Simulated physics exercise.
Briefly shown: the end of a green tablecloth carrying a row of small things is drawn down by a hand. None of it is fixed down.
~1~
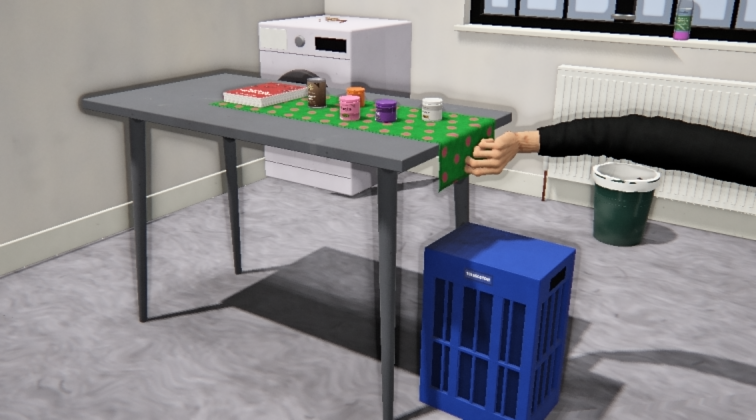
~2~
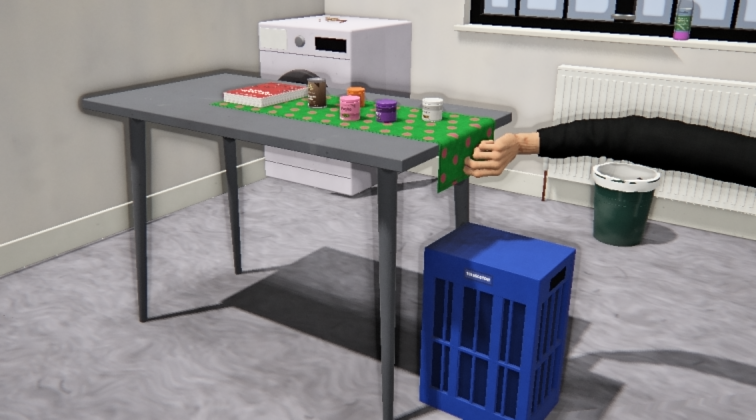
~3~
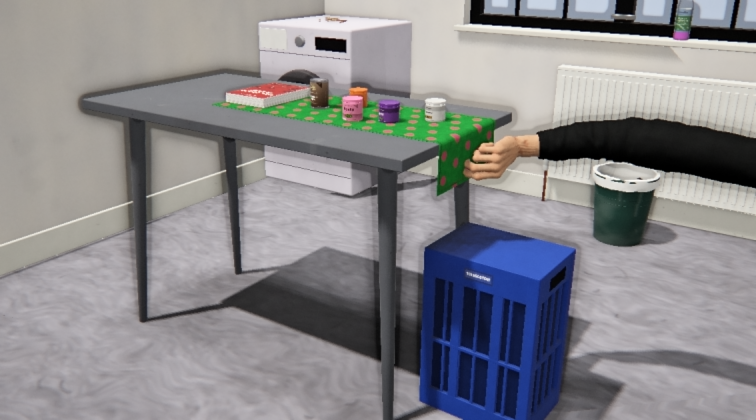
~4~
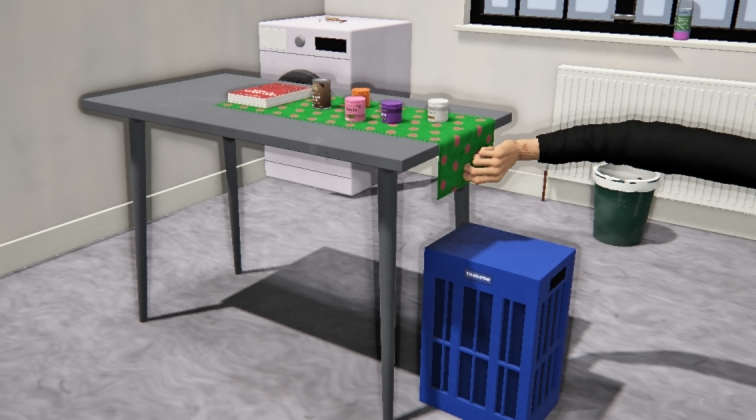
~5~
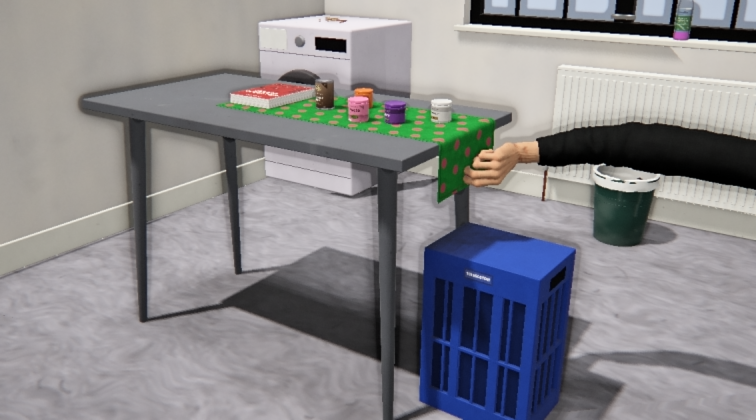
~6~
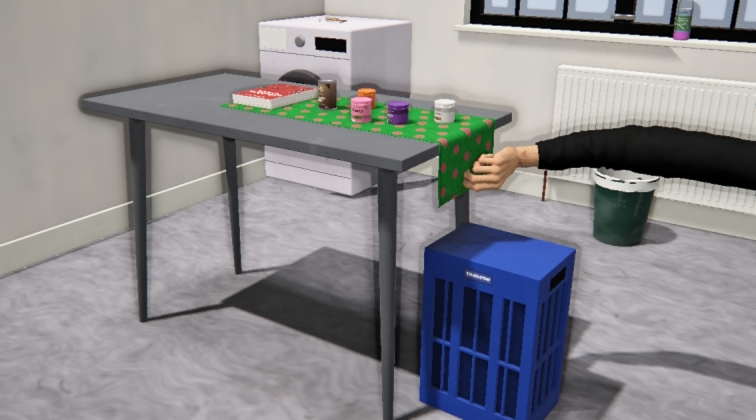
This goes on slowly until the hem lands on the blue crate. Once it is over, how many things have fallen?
By the end, one has fallen.
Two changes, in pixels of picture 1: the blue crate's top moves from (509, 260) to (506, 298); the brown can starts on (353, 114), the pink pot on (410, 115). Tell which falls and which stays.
Brown can: Safe; pink pot: Lost.
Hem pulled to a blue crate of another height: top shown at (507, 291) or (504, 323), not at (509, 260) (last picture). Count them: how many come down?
Then 2, then 3.
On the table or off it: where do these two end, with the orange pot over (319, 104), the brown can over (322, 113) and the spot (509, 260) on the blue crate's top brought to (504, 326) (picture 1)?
Orange pot: Still up. Brown can: Still up.
Early on, hem near (466, 215); all still up.
Midway, hem on the crate; white pot gone.
Finally, hem on the crate; white pot gone. Over the edge go one.
